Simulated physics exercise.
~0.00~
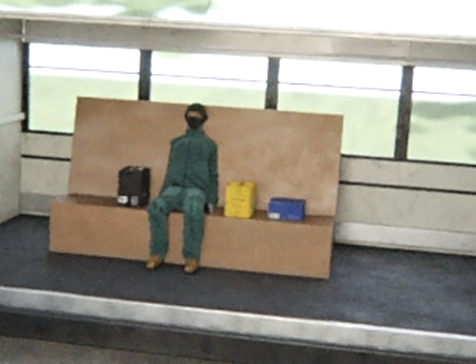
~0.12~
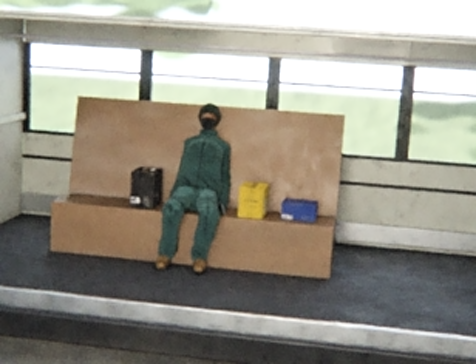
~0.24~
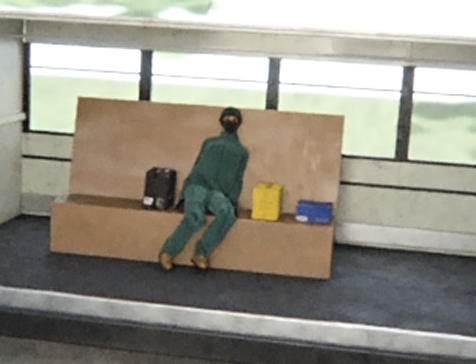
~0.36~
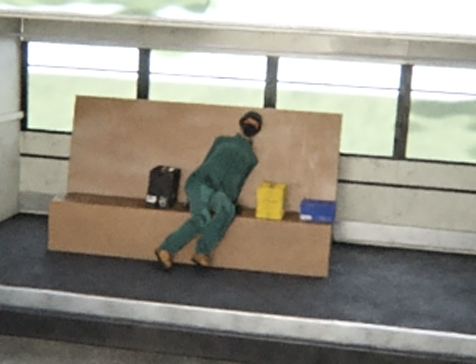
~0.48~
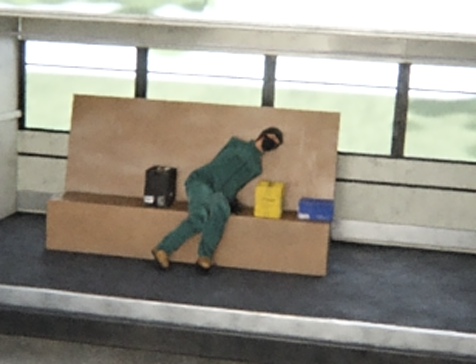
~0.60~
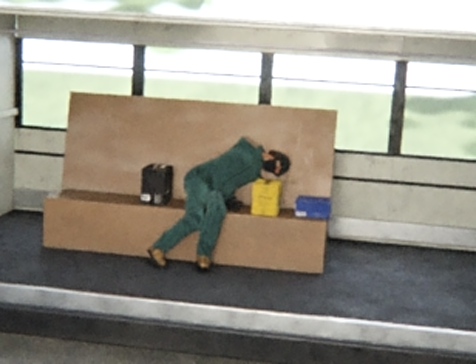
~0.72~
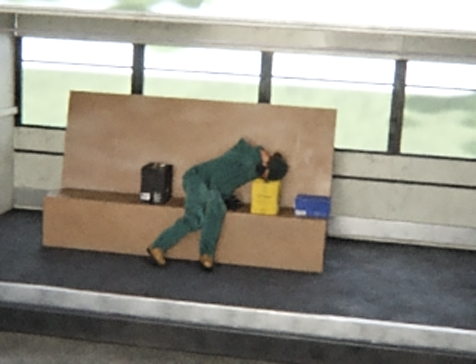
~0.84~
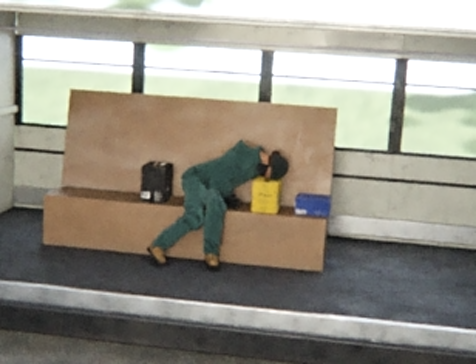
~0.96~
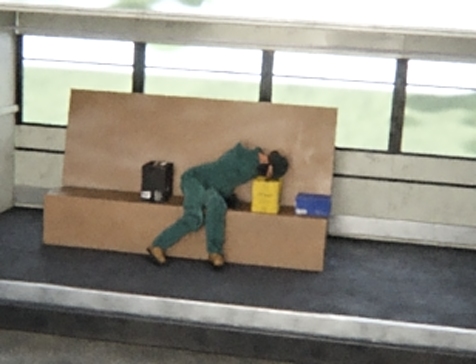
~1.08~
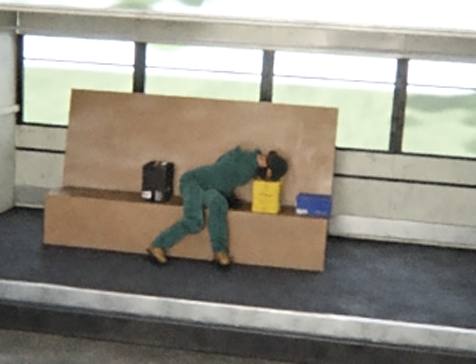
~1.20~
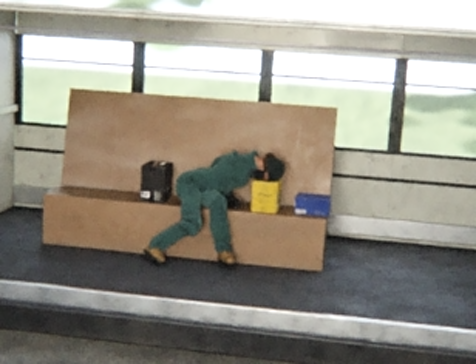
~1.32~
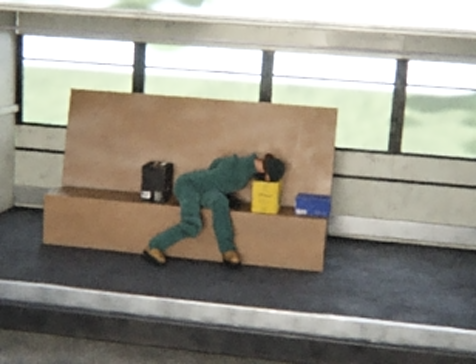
The clip opens on a figure in green clothing and a dark face covering, sitting upright on a wooden bench before a row of windows, with a black pack to the left and a yellow holdall and blue carton to the right. The figure and all three items slide a short way right along the seat. The person then tips over to the right, legs trailing left, while the items come to rest. The head and arms drop onto the yellow holdall. At the end the person lies slumped there, hips still on the seat, and every item remains on the bench.
